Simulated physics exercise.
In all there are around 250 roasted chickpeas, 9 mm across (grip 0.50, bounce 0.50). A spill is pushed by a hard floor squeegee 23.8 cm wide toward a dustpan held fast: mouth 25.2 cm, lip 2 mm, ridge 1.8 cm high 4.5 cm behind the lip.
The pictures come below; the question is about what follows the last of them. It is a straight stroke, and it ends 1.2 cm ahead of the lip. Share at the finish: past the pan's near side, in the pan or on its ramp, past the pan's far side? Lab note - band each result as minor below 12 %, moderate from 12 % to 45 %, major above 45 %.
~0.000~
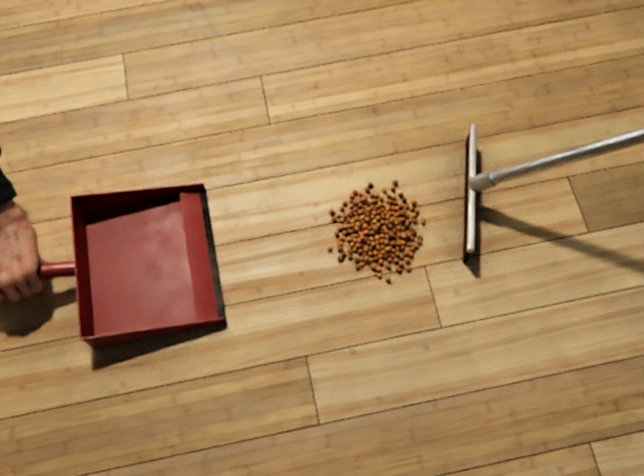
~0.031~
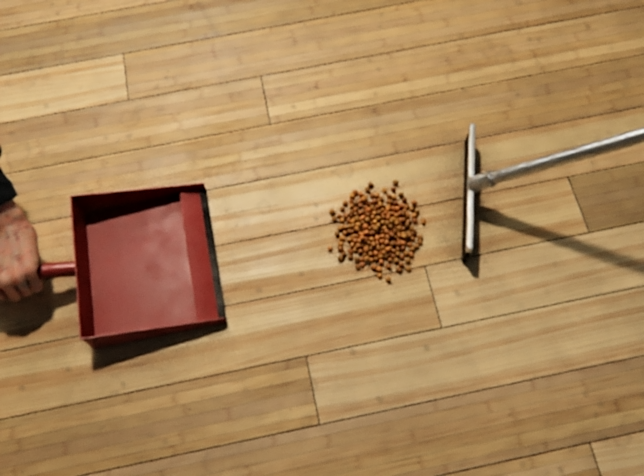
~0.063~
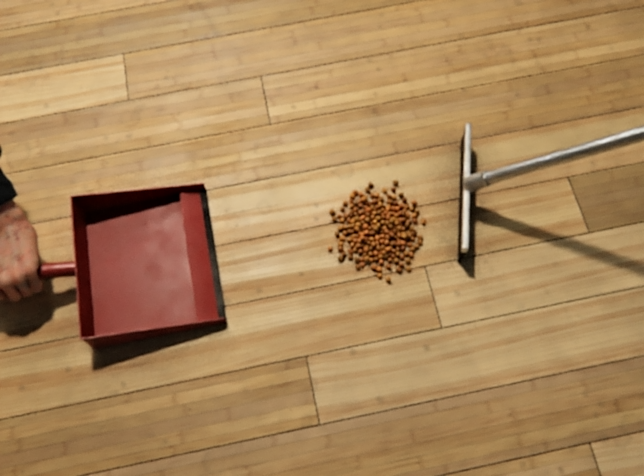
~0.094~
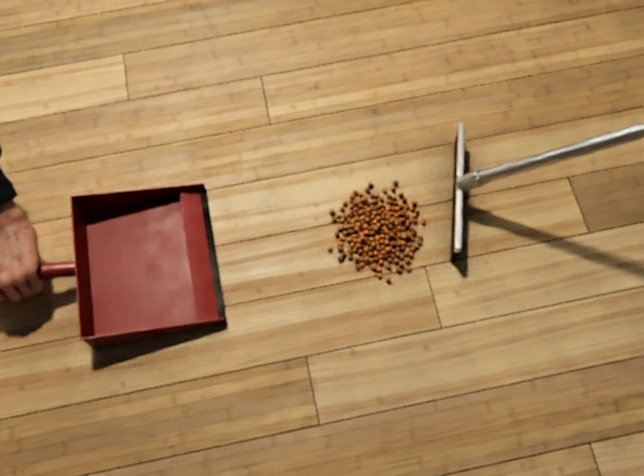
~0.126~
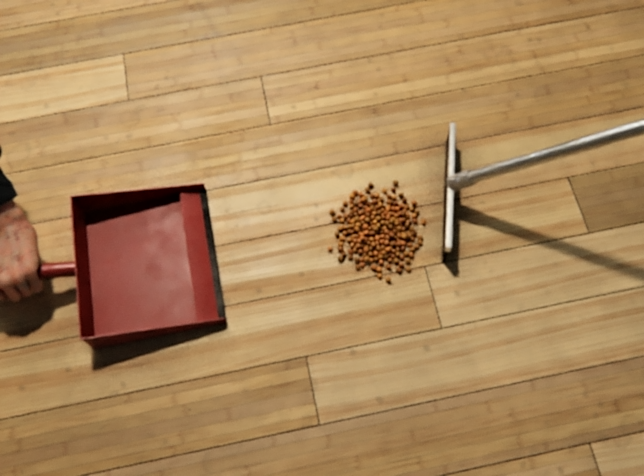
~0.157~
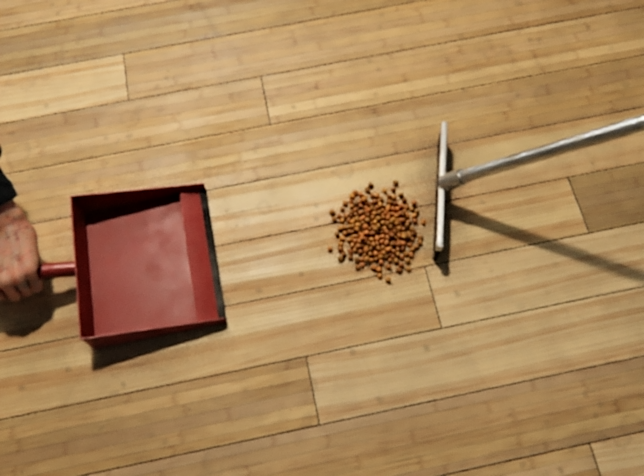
In the end near side: My money's on a low share, pan: My money's on a medium-sized share, far side: My money's on a medium-sized share.
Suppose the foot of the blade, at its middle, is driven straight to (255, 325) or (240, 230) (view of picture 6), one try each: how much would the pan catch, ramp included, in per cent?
The two tries give about 0 and 20 percent.
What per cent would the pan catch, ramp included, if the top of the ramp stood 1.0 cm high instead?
That change would give about 25 per cent.
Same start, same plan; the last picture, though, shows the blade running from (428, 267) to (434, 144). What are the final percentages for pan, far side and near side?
You'd see pan at 5, far at 5 and near at 5.
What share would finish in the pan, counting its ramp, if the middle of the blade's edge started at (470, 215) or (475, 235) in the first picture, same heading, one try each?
Roughly 20 % and 20 %.
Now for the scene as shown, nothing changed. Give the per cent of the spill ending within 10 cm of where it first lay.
Around 20 per cent, give or take.
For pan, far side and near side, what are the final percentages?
Near: 0; pan: 20; far: 20 (percent).
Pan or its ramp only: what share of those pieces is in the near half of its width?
Roughly 0 percent.
After 0.53 s, middle of the blade 23 cm from the lip; 0 % over the lip, far side 0 %, near side 0 %.
After 0.77 s, middle of the blade 12 cm from the lip; 0 % over the lip, far side 10 %, near side 0 %.
Then, at 1.13 s, middle of the blade 5 cm from the lip; 20 % over the lip, far side 20 %, near side 0 %.
In the end, at 1.4 s, near side 0 %, pan 20 %, far side 20 %, in front of the lip or behind the blade 60 %.
